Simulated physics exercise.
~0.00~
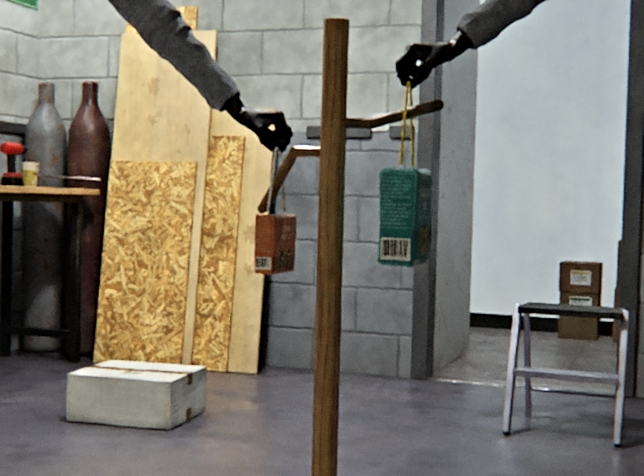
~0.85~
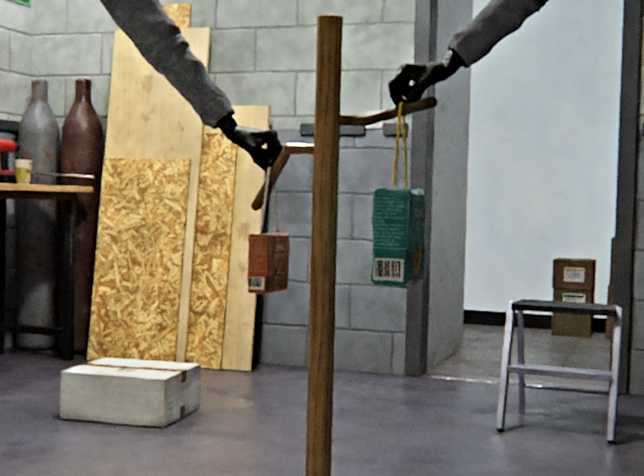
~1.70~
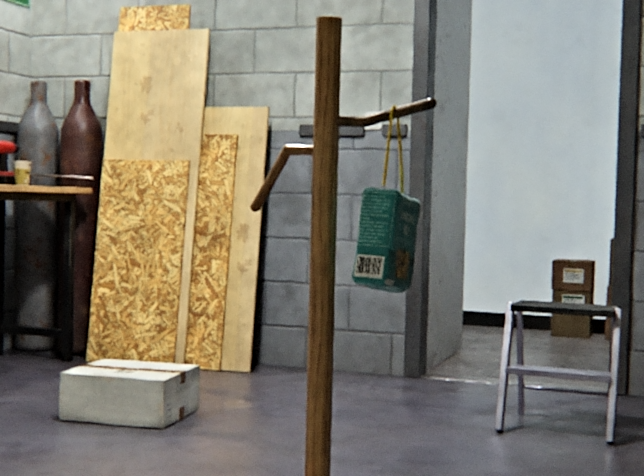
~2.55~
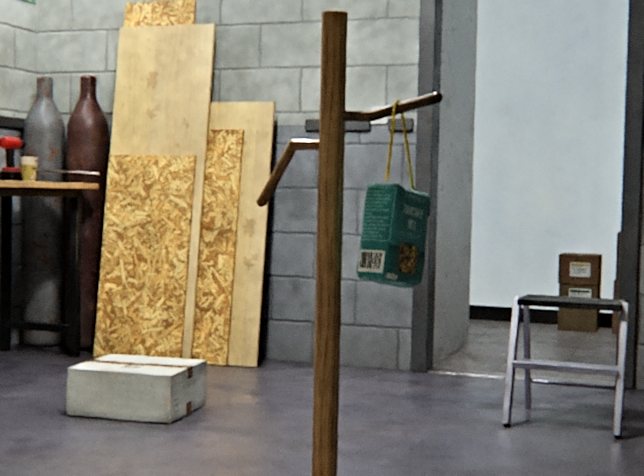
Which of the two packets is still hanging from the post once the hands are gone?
The turquoise packet is still hanging by its loop from the right peg, while the orange one is no longer on the left peg.
